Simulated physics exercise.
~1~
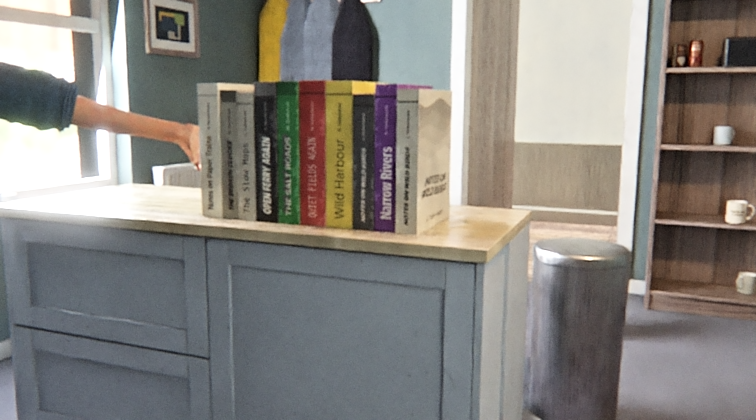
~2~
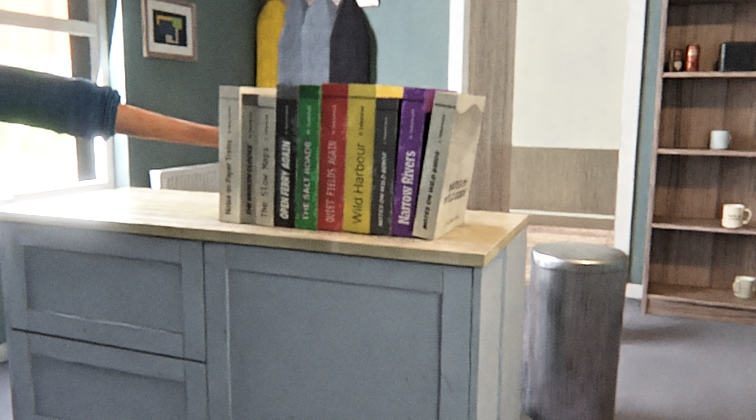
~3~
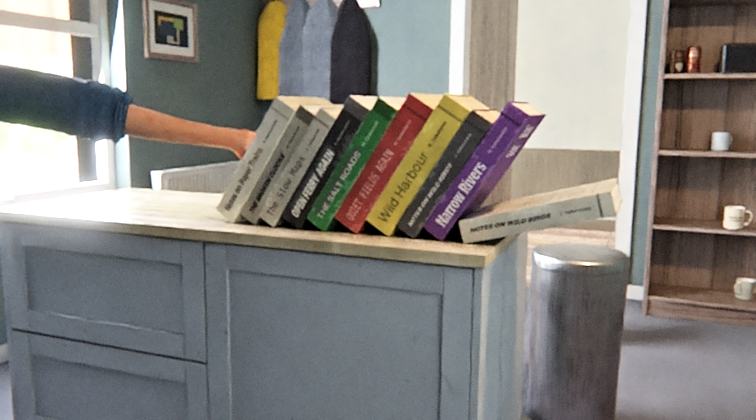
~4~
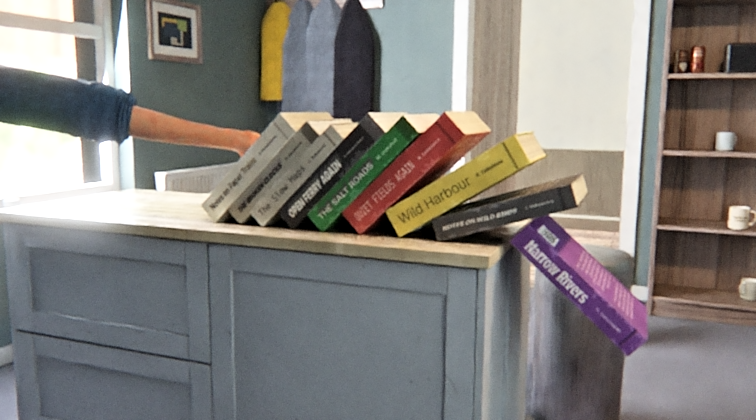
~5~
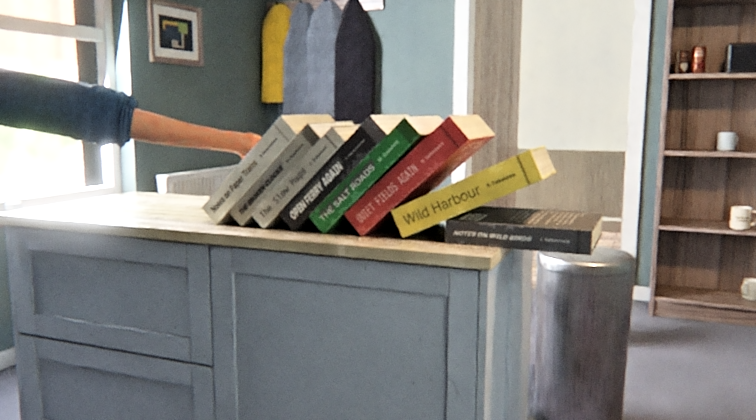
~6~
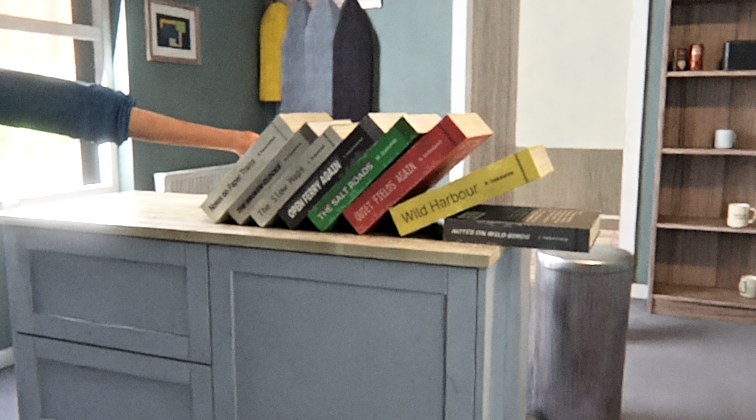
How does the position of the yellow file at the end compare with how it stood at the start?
At the start the yellow file stands upright in the row. By the end it has tipped over to the right onto its side, propped on the black one and still up on the worktop.
